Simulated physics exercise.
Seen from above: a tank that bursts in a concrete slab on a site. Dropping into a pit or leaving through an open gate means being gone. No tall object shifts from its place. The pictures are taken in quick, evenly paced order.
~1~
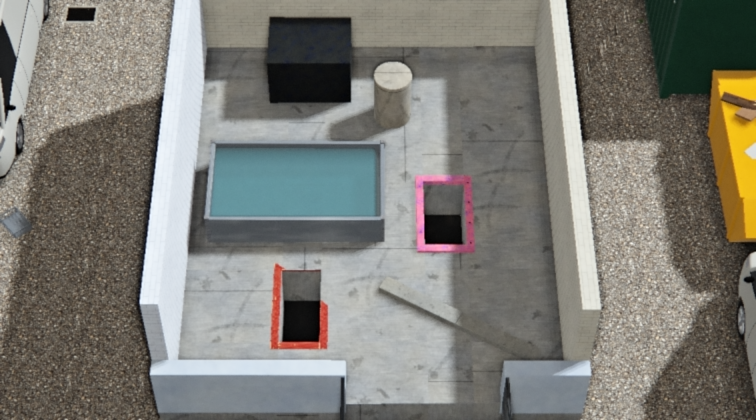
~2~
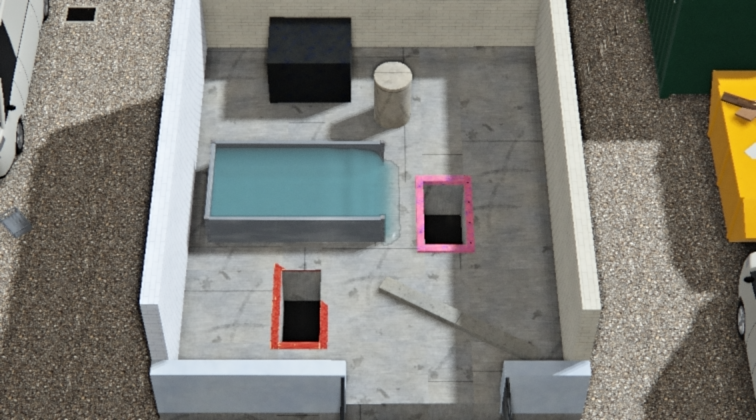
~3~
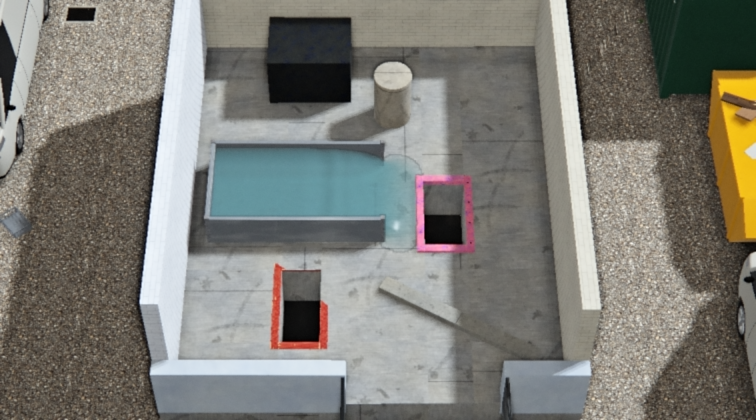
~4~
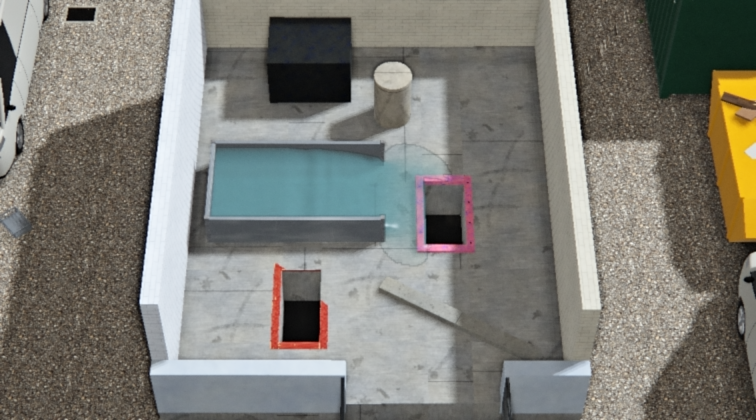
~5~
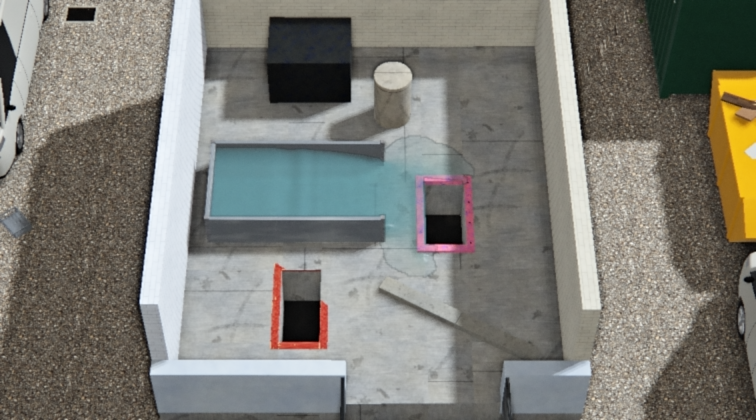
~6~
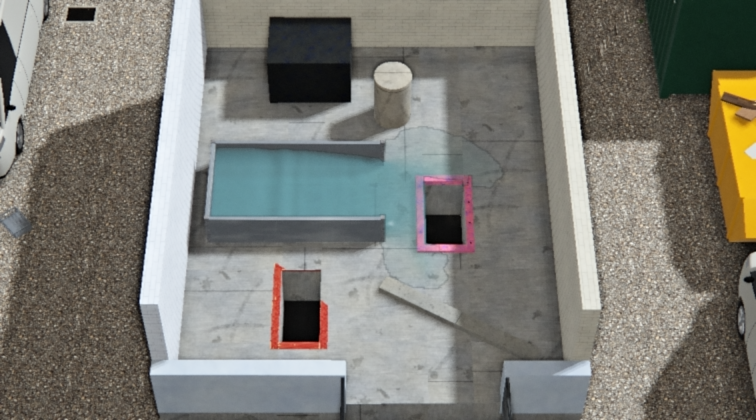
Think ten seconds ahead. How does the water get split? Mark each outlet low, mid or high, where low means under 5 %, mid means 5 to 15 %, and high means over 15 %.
Marks - gate: Low, pink pit: High, red pit: Low.
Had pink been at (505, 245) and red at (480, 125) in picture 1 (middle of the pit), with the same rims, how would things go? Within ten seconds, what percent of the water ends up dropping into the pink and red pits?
The pink pit ends up with 25 per cent, the red pit with 25 per cent.
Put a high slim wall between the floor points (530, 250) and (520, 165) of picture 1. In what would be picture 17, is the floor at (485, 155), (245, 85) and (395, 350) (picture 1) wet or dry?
As the points were listed, they come out taken by the flood, free from flooding, and finally free from flooding.
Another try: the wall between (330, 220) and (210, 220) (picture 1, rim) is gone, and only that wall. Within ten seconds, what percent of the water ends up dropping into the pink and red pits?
In per cent: Pink 0, red 50.
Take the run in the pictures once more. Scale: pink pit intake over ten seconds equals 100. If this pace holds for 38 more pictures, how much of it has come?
It would be roughly 100 percent of the ten-second total.
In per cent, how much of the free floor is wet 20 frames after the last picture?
Close to 35 percent, by my reckoning.
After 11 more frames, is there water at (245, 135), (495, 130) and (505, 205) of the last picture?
In that order: Dry, wet, not flooded.
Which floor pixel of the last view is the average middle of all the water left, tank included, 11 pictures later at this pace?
My pick is pixel (350, 198).
A moment on, water covers 15 % of the floor; the gate 0 %, the pink pit 14 %, the red pit 0 %.
Next, water covers 25 % of the floor; the gate 0 %, the pink pit 24 %, the red pit 0 %.
Then, water covers 35 % of the floor; the gate 0 %, the pink pit 36 %, the red pit 0 %.
Later, water covers 50 % of the floor; the gate 0 %, the pink pit 41 %, the red pit 0 %.
In the end, water covers 60 % of the floor; the gate 1 %, the pink pit 41 %, the red pit 3 %.
